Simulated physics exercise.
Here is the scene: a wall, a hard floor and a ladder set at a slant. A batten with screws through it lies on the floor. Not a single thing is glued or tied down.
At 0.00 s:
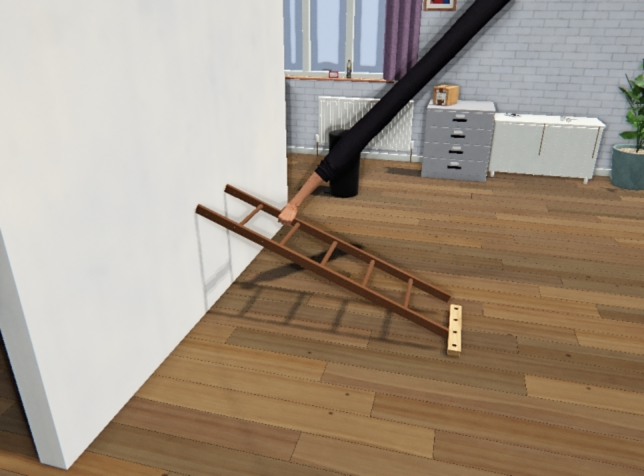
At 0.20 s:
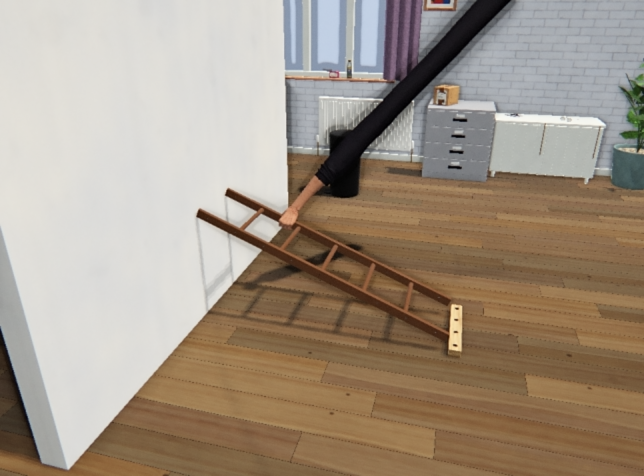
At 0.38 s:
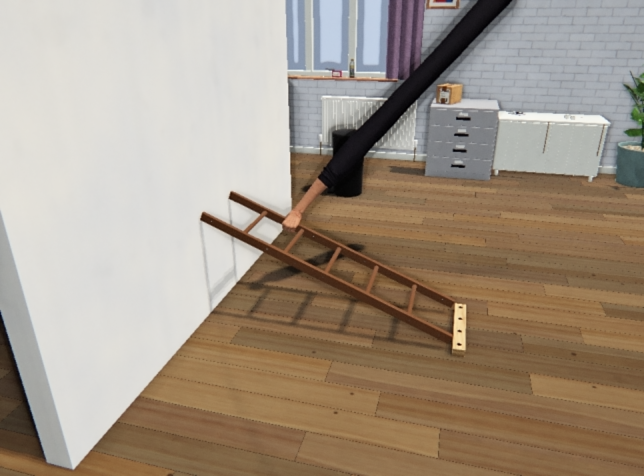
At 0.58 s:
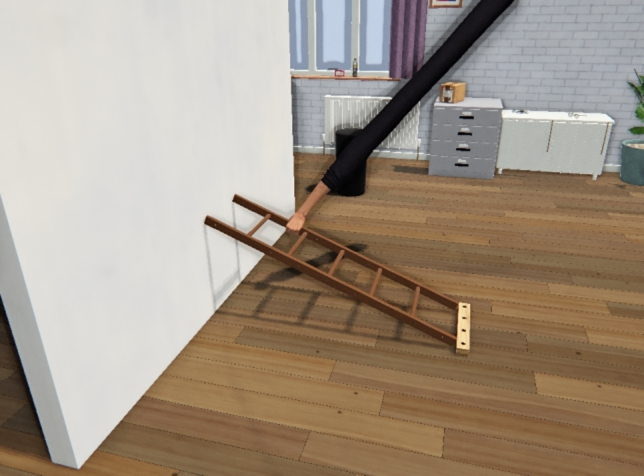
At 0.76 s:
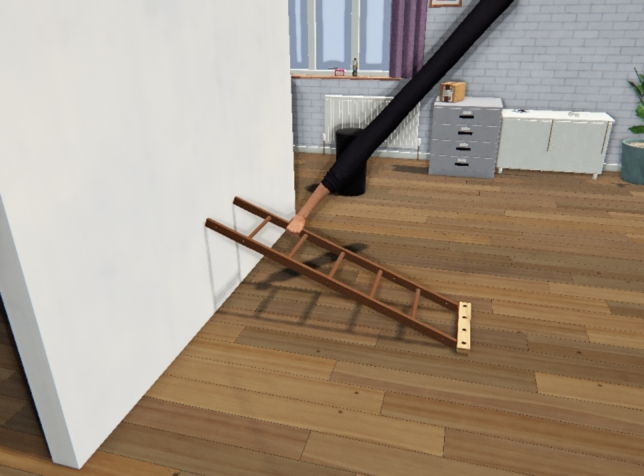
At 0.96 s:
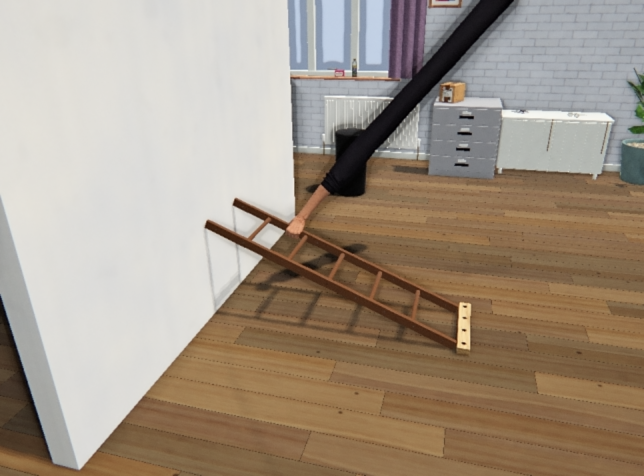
A black-sleeved arm holding a slanted brown ladder near a white wall, barely shifting it, its foot at a pale batten.
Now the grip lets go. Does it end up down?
No, it stays up.
After 1.06 s, brown ladder moving near (336, 269).
After 1.32 s, brown ladder at rest near (336, 269).
In the end (2.2 s), the brown ladder holds its place, near (336, 269).
